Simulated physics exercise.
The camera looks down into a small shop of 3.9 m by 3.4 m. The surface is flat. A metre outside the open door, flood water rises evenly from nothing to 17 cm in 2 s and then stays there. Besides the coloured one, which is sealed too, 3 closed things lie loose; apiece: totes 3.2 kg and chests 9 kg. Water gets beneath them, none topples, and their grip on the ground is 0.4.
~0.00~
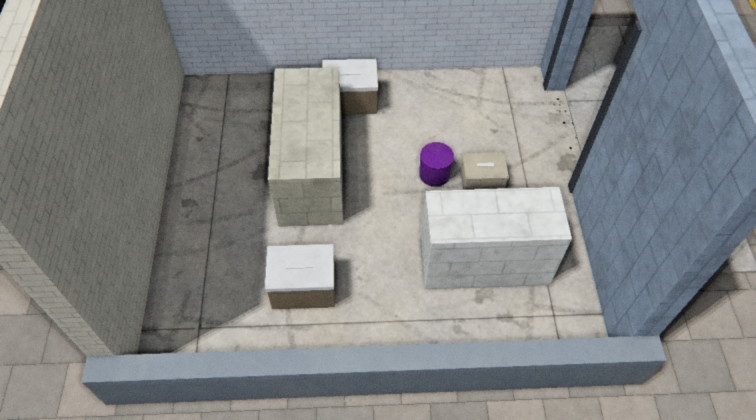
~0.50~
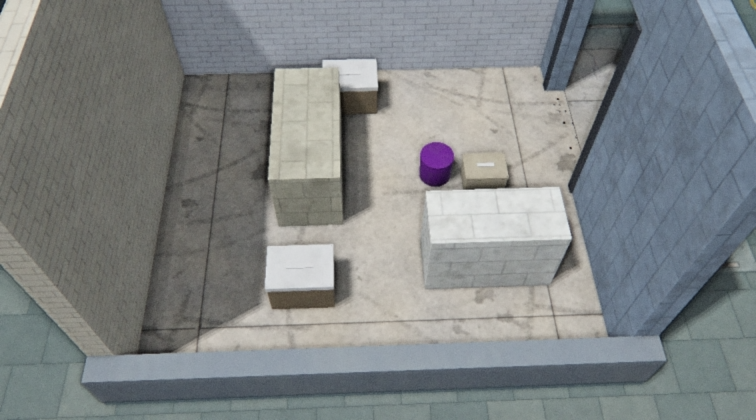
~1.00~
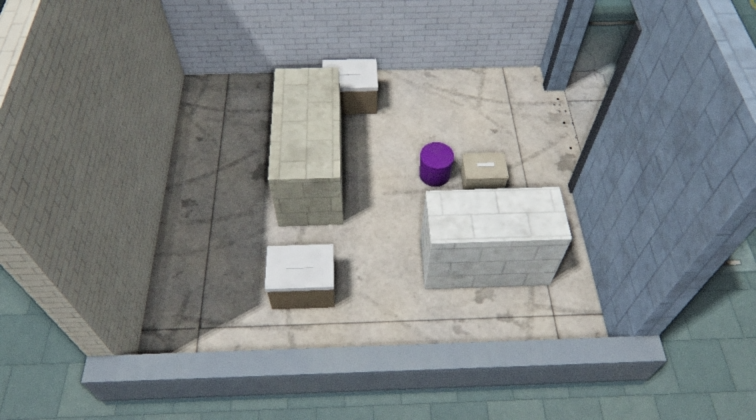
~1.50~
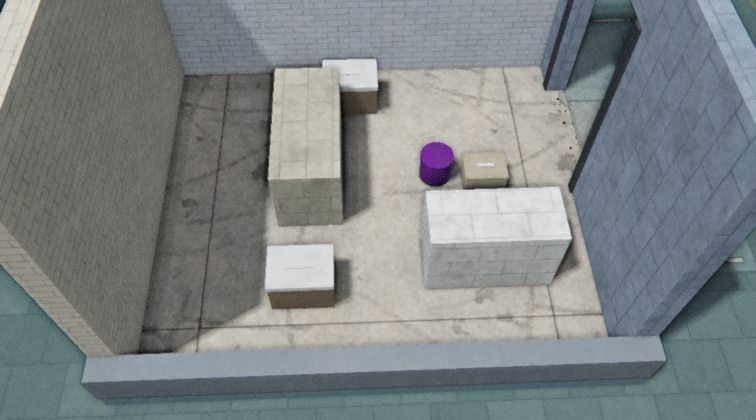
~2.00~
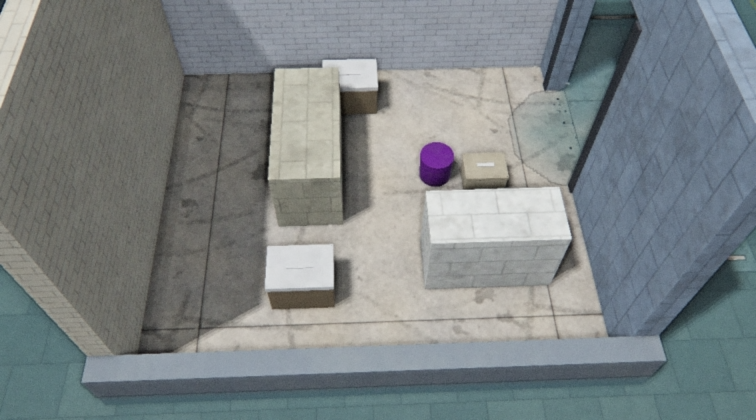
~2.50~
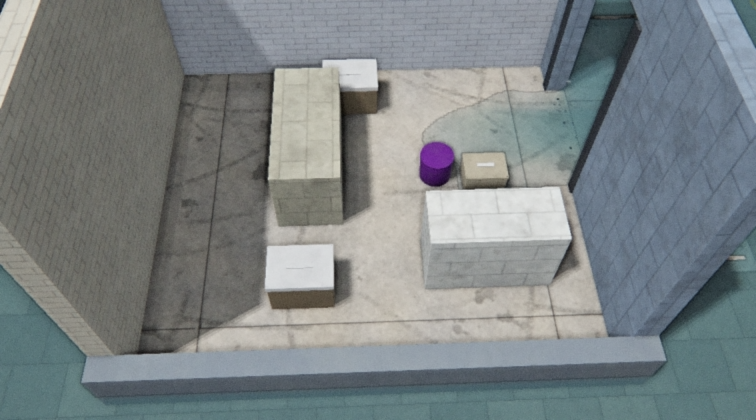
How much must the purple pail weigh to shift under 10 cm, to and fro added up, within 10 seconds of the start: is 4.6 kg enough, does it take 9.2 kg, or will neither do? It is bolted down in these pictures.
I expect that neither load is enough.
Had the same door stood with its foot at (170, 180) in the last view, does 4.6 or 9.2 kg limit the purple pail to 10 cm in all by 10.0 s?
In that case the smaller load will do.
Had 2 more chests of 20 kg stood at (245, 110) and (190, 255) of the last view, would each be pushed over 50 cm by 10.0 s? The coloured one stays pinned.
In turn: Over, less.
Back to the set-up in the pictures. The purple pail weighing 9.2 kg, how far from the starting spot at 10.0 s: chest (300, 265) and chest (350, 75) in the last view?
In that order: 80 cm, 200 cm.
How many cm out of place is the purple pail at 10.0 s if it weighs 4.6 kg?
About 150 cm.
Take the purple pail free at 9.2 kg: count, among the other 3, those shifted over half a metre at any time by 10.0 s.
3 of them.
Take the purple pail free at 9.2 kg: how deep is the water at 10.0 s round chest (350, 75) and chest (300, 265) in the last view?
Roughly 9 and 10 cm.
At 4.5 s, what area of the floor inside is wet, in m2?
Roughly 6.5 m2.
After 3.5 s the purple pail would be 44 cm from its start with 4.6 kg and 16 cm from its start with 9.2 kg; 5 cm of water round it then.
After 4.5 s the purple pail would be 106 cm from its start with 4.6 kg and 41 cm from its start with 9.2 kg; 6 cm of water round it then.
After 7.0 s the purple pail would be 189 cm from its start with 4.6 kg and 43 cm from its start with 9.2 kg; 10 cm of water round it then.
After 10.0 s the purple pail would be 165 cm from its start with 4.6 kg and 85 cm from its start with 9.2 kg; 11 cm of water round it then.
